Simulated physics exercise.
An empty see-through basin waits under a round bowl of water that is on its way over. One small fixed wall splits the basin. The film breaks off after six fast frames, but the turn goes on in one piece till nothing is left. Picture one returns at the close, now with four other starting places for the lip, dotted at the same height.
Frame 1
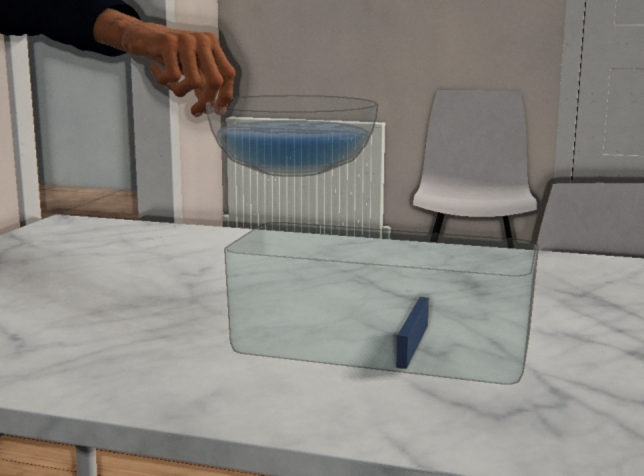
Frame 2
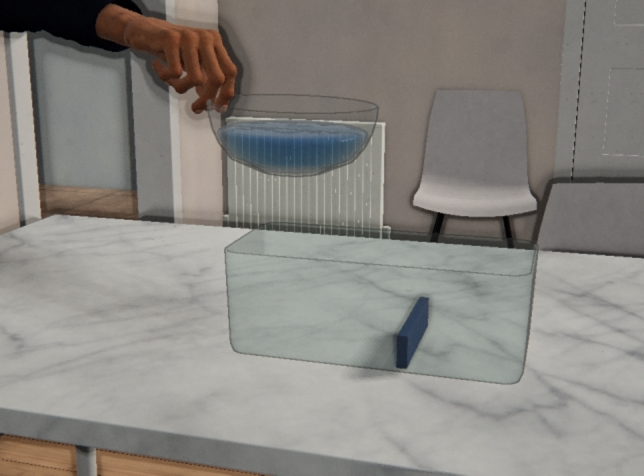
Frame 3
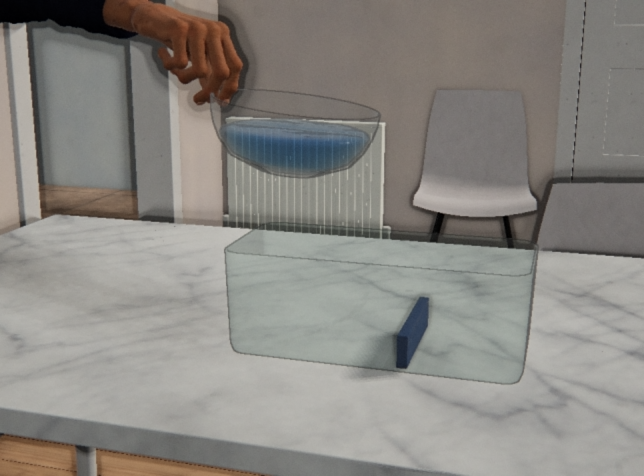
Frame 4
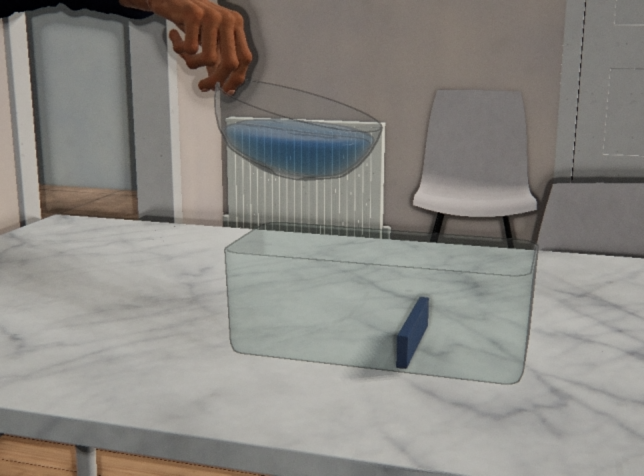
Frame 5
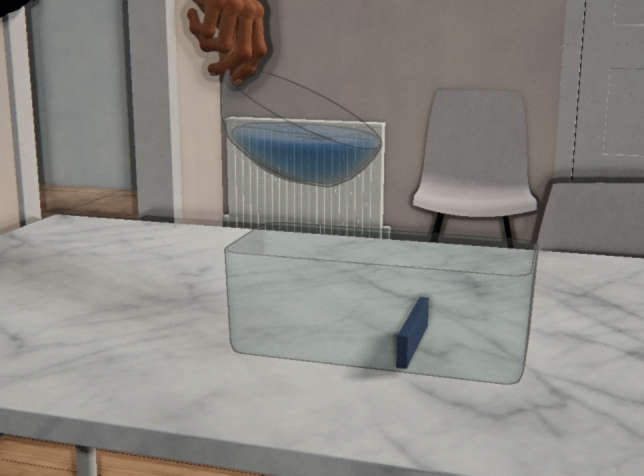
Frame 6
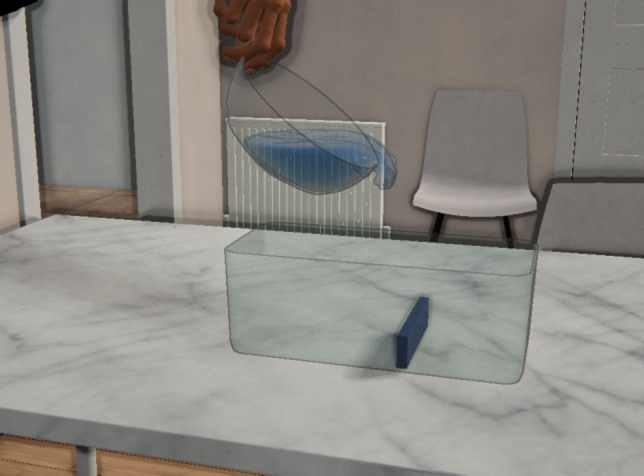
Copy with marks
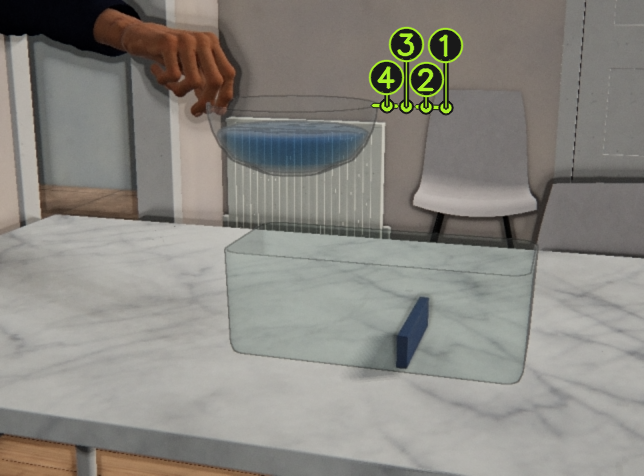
At first, a hand holds a clear round bowl of blue water level above an empty see-through basin with a small dark blue wall standing inside, on a marble counter. The hand then lifts the bowl's left side, tilting it steadily rightward, until water slips over the lowered right lip.
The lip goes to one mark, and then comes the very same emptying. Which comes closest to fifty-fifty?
Choose 4.
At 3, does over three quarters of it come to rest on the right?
No, it does not.
On the marked copy, 1 at (445, 107); 2 at (426, 107); 3 at (406, 106); 4 at (386, 105).
For dot 1, about 28 % ends left of the wall and 70 % right of it.
For dot 2, about 31 % ends left of the wall and 68 % right of it.
For dot 3, about 36 % ends left of the wall and 64 % right of it.
For dot 4, about 50 % ends left of the wall and 49 % right of it.
